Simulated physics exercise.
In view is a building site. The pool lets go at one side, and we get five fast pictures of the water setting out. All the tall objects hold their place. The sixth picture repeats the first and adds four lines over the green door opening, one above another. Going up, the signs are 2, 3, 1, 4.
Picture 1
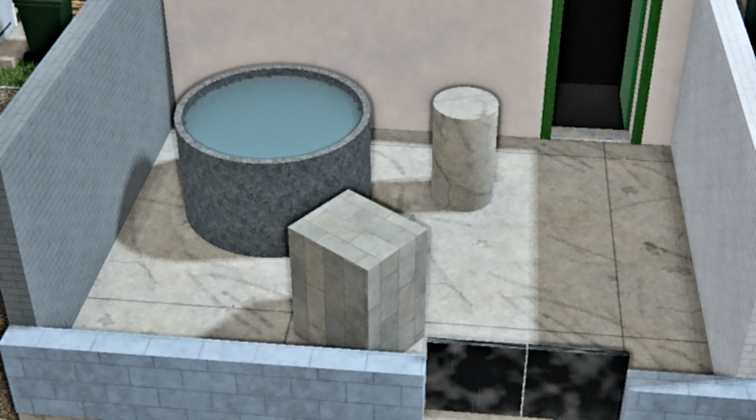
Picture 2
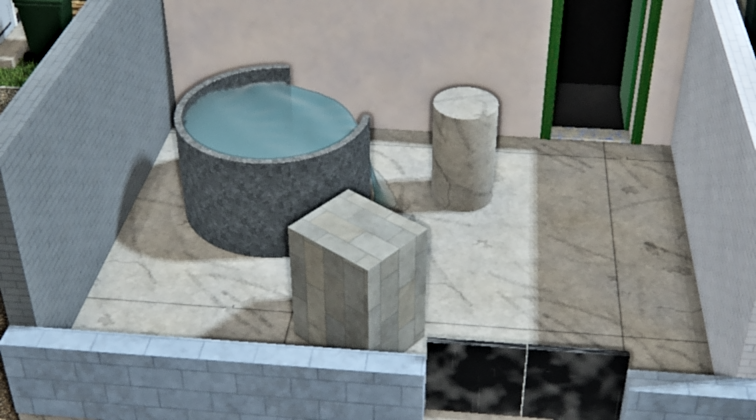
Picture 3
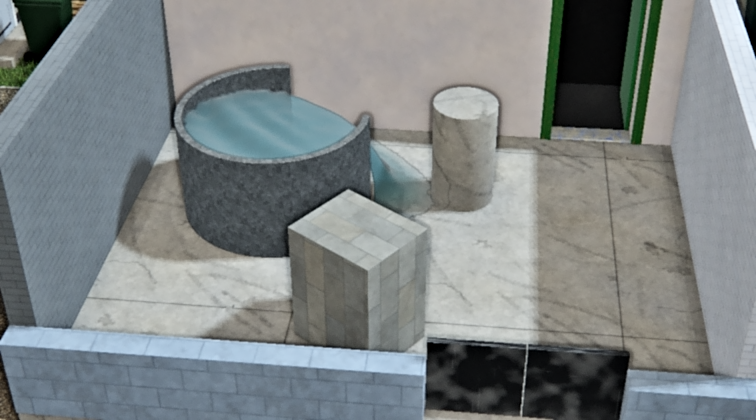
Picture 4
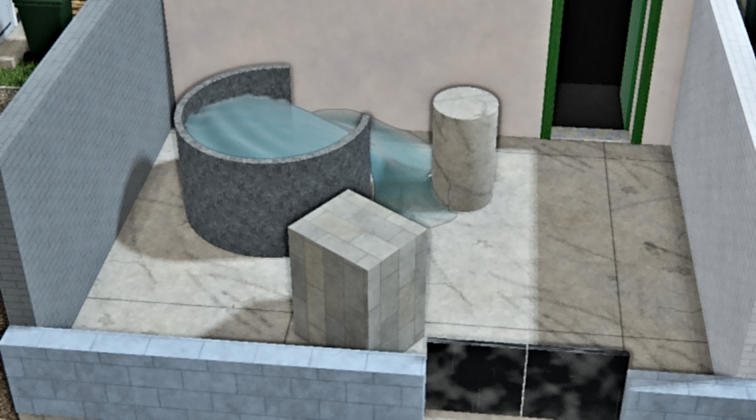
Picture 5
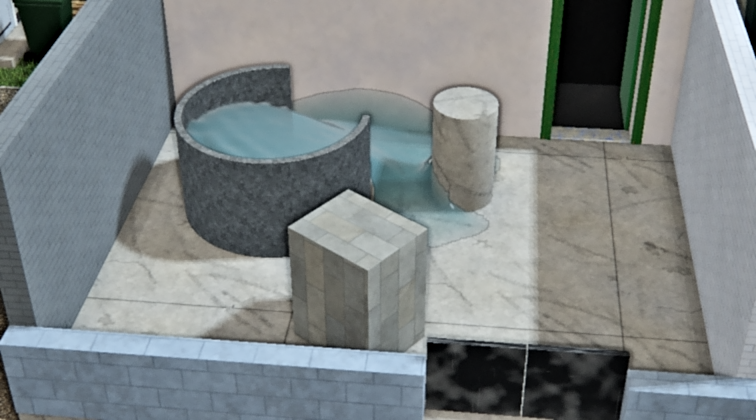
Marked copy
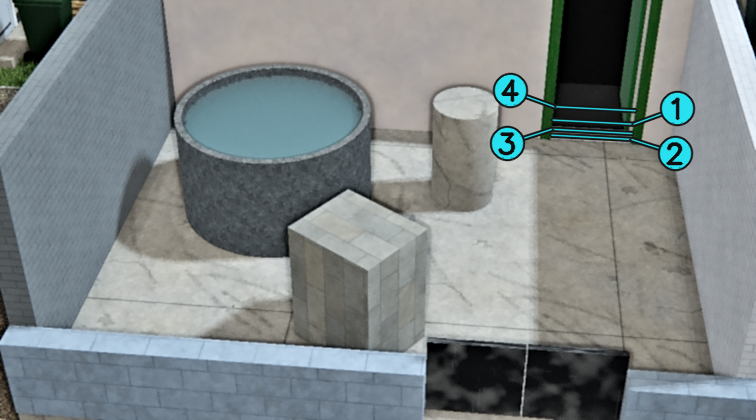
Water pours from the opened side of a round stone pool and spreads around a marble pillar.
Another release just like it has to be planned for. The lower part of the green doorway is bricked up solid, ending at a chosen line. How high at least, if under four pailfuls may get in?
Mark 1 just does it.
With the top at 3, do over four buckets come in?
Yes, that goes wrong.
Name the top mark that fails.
The answer is 3.
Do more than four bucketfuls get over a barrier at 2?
Yes, that goes wrong.
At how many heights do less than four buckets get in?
Two of them.
In cyan, 1 at (593, 122); 2 at (591, 137); 3 at (591, 131); 4 at (594, 108); from the bottom up 2, 3, 1, 4.
With 1, a bucket or two gets in.
With 2, dozens of bucketfuls pour in.
With 3, about 9 bucketfuls get in.
With 4, nothing gets over.
